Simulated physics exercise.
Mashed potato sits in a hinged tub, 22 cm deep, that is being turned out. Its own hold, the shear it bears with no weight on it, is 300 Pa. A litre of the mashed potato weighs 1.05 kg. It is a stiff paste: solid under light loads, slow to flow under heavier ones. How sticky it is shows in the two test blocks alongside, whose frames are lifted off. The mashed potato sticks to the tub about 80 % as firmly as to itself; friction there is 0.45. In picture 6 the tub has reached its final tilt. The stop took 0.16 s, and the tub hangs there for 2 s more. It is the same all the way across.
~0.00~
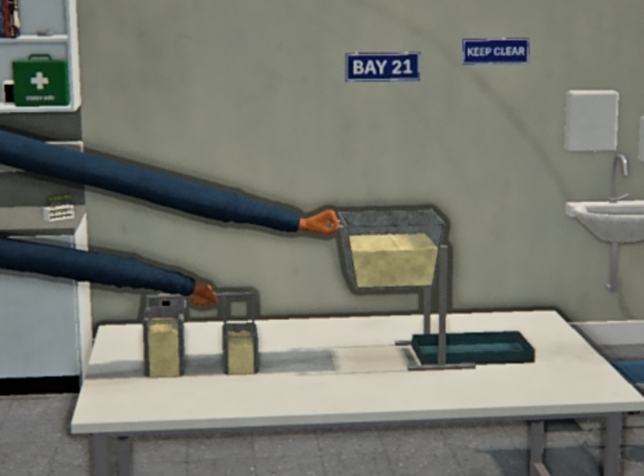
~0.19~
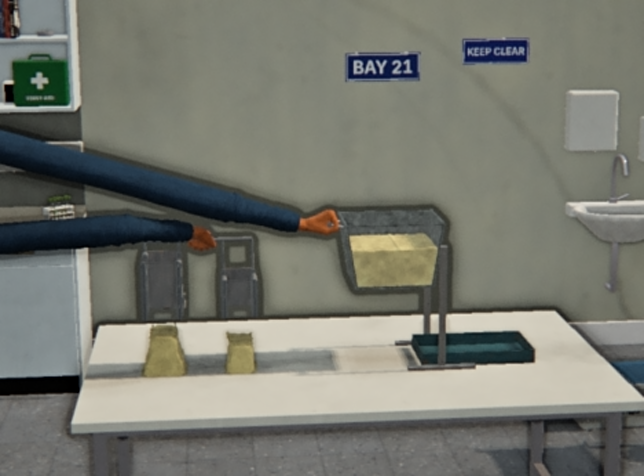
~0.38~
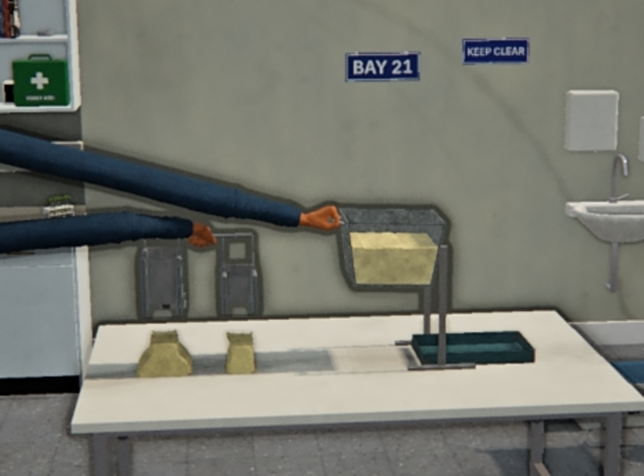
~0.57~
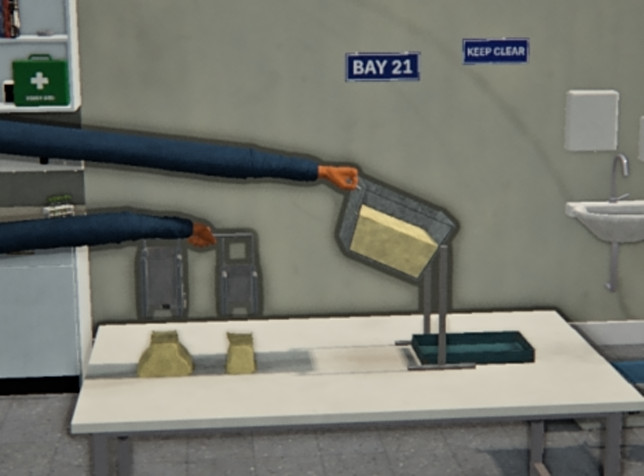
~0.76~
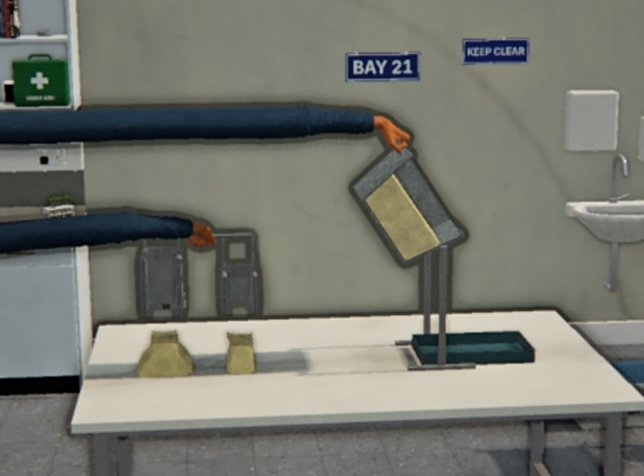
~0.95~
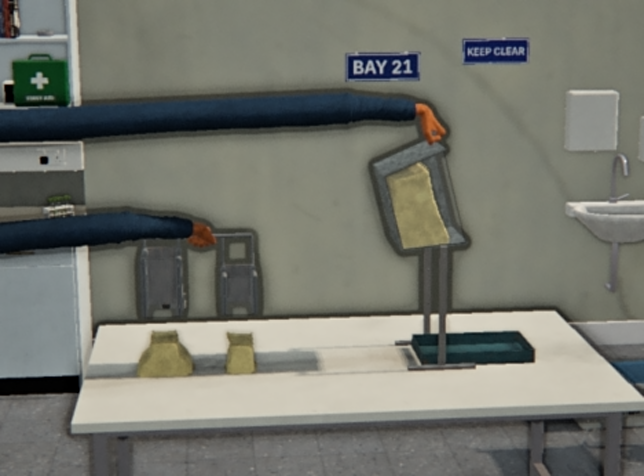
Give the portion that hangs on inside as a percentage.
About 64 %.
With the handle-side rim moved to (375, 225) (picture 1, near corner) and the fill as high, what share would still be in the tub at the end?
In that case some 100 per cent.
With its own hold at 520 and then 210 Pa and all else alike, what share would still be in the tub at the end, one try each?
In turn about 100 %, 55 %.
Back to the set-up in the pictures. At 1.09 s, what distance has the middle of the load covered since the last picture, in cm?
About 5 cm.
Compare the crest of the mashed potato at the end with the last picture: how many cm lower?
About 15 cm.
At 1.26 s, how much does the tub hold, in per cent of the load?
Some 80 per cent.
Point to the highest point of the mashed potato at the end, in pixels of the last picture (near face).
At about (409, 215).
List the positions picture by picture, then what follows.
Handle-side rim at (348, 226), tilt 0 degrees; highest point of the mashed potato at (432, 248); test blocks 17 cm, 11 cm high (left to right), in the first picture.
Handle-side rim at (348, 226), tilt 0 degrees; highest point of the mashed potato at (432, 248); test blocks 14 cm, 11 cm high (left to right), in the second picture.
Handle-side rim at (349, 222), tilt 2 degrees; highest point of the mashed potato at (356, 247); test blocks 12 cm, 11 cm high (left to right), in the third picture.
Handle-side rim at (367, 188), tilt 25 degrees; highest point of the mashed potato at (360, 215); test blocks 12 cm, 11 cm high (left to right), in the fourth picture.
Handle-side rim at (413, 156), tilt 57 degrees; highest point of the mashed potato at (392, 177); test blocks 12 cm, 11 cm high (left to right), in the fifth picture.
Handle-side rim at (445, 151), tilt 76 degrees; highest point of the mashed potato at (425, 172); test blocks 12 cm, 11 cm high (left to right), in the sixth picture.
By 1.09 s, the tub is at 76 degrees and holds 99 %.
By 1.26 s, the tub is at 76 degrees and holds 79 %.
By 1.43 s, the tub is at 76 degrees and holds 66 %.
By 1.60 s, the tub is at 76 degrees and holds 64 %.
By 2.95 s, at the end, the tub is at 76 degrees and holds 64 %.
